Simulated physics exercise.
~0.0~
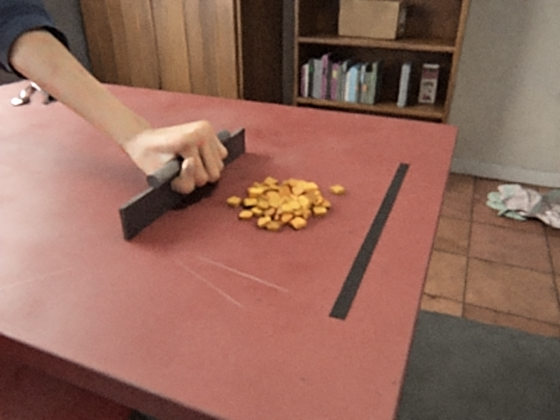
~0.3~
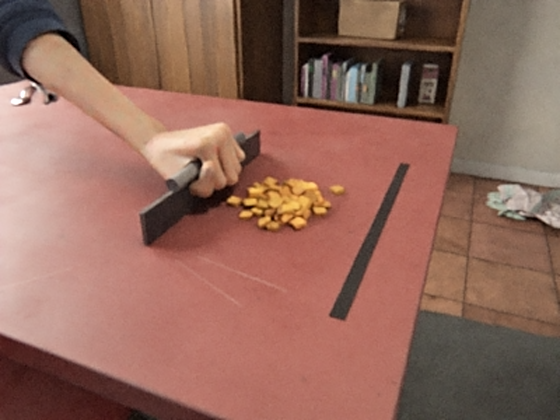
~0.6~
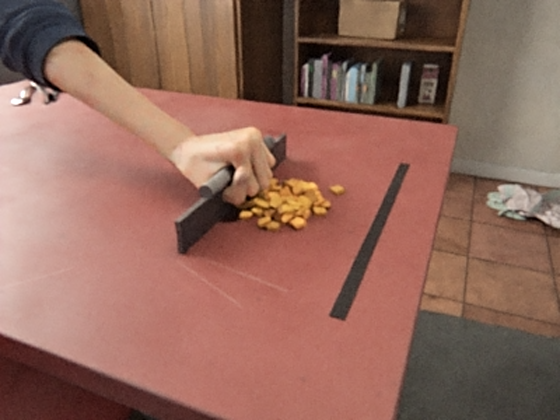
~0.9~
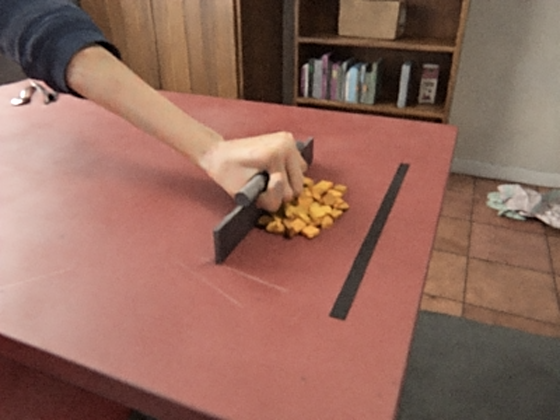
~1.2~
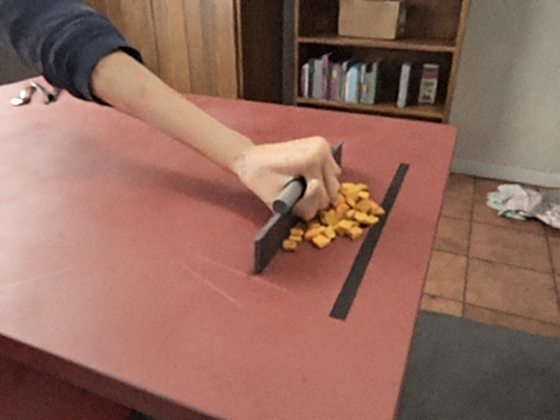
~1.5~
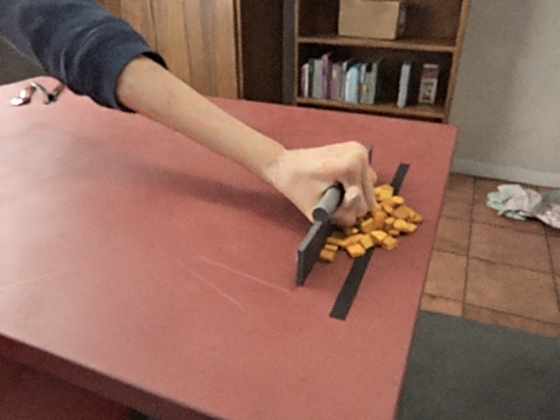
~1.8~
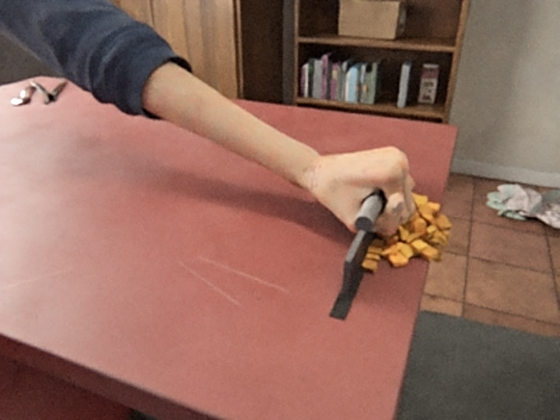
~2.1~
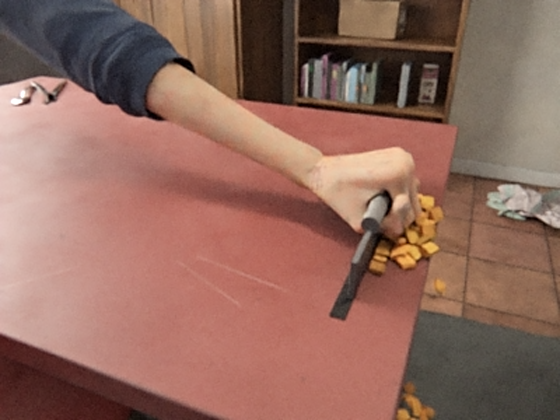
The footage shows a hand pushing a dark scraper rightward across a red table, gathering a heap of small yellow-orange pieces and moving it over a black tape strip towards the edge, where the blade reaches the tape and some pieces fall to the floor while others remain on the tabletop.
